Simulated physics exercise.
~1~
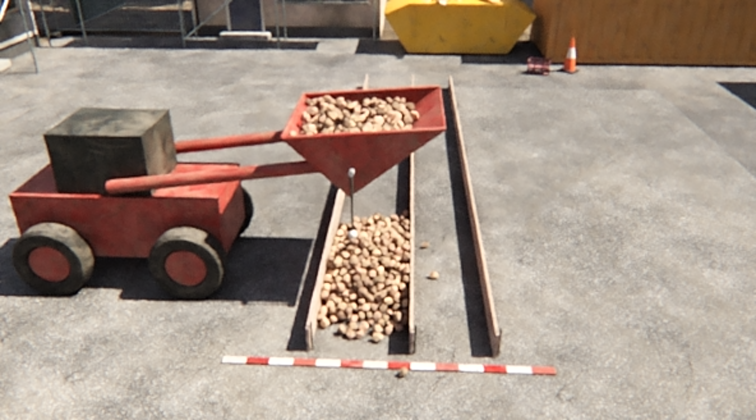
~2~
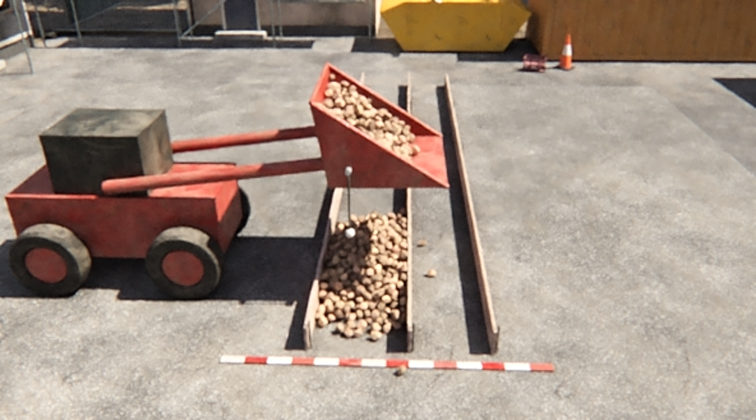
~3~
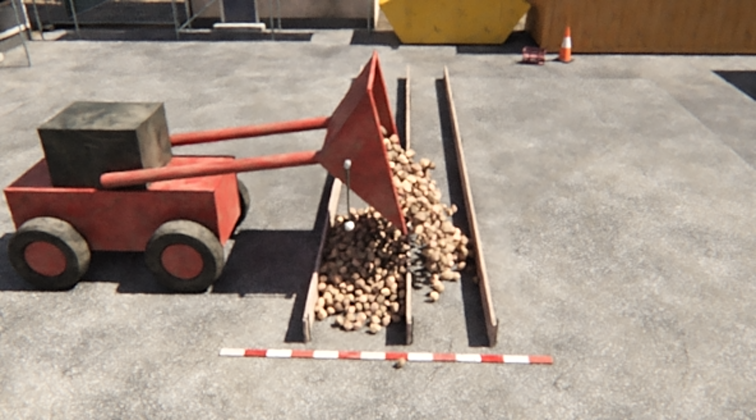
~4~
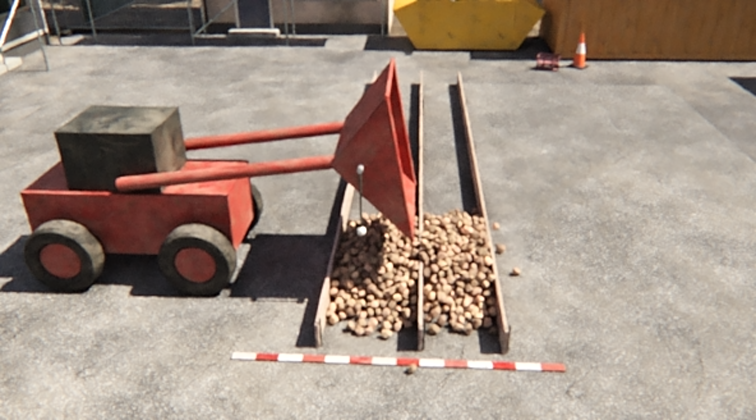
On a sunlit paved yard, a red loader holds a bucket of brownish stones above a plank-lined bay already containing a heap, then tips it forward, pouring the stones into the neighbouring bay until both bays are covered and the emptied bucket hangs steeply tilted.
